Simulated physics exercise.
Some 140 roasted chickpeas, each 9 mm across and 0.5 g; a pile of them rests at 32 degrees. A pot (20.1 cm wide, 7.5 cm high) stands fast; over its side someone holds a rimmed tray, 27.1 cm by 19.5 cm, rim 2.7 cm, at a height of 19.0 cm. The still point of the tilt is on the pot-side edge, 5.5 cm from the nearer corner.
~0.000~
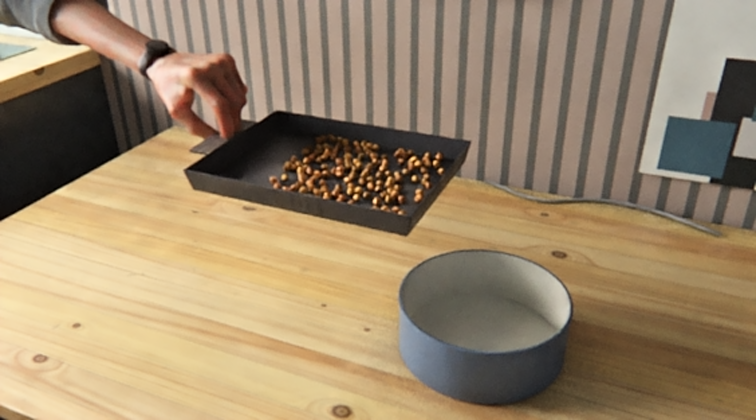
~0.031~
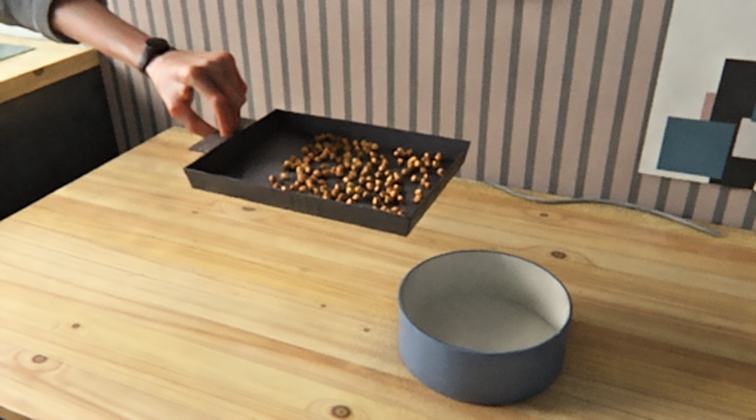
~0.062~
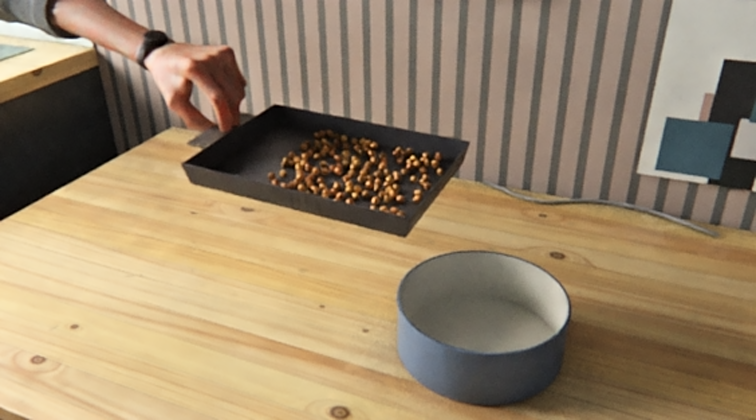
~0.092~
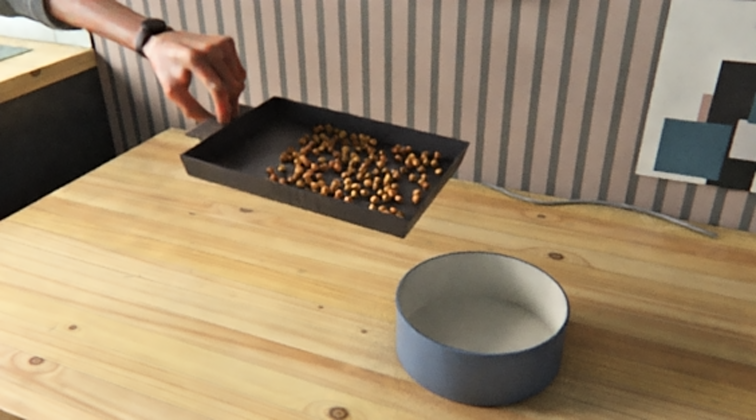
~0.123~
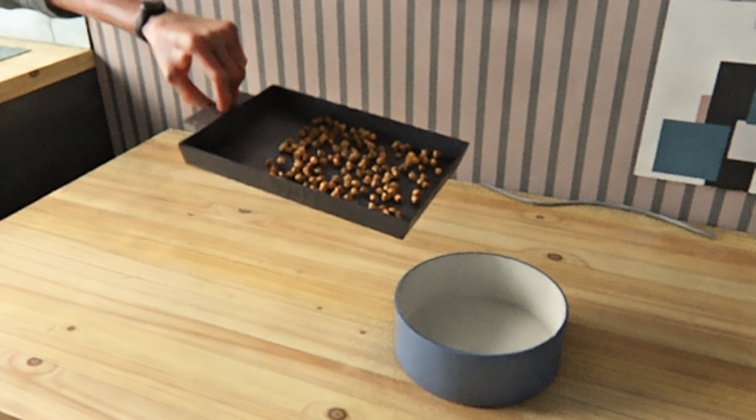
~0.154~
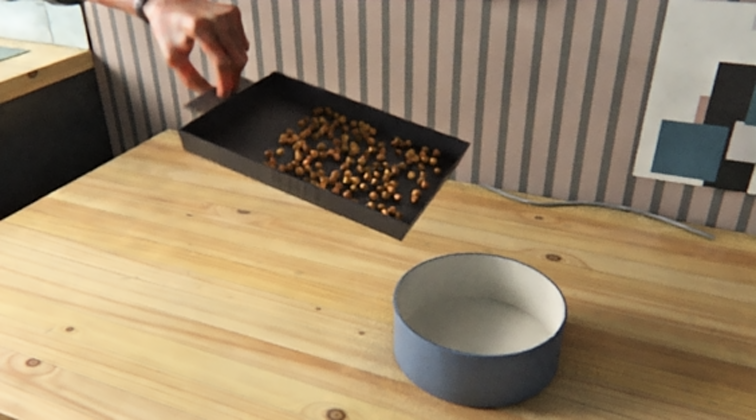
To begin with, a hand at the left holds a dark rimmed tray of roasted chickpeas nearly level above a wooden table, with a blue-grey pot at the right. The hand then lifts the tray's left end, gently at first and then more steeply, tilting it toward the pot while the chickpeas stay clustered.
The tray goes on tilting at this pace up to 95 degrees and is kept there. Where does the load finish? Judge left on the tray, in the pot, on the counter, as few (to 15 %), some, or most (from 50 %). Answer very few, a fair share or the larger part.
Tray: Very few, pot: The larger part, counter: Very few.
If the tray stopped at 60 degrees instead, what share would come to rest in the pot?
Then about 0 per cent.
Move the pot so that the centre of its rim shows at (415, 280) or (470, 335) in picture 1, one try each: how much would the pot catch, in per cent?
About 45 and 80 per cent.
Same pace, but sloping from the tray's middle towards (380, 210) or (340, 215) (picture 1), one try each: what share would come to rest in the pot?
About 40 and 10 per cent.
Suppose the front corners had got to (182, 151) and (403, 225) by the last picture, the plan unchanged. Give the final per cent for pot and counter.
Pot 20, counter 80.
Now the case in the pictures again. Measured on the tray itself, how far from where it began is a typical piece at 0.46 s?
Some 6 cm.
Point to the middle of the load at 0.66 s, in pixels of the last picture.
Near (436, 188).
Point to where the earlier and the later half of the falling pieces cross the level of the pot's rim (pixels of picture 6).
First near (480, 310), later near (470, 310).
After 0.46 s, tilt 53 degrees; the tray holds 100 %, the pot 0 %.
After 0.66 s, tilt 80 degrees; the tray holds 100 %, the pot 0 %.
Then, at 0.99 s, tilt 95 degrees; the tray holds 35 %, the pot 35 %.
In the end, at 1.9 s, tray 0 %, pot 95 %, counter 5 %.
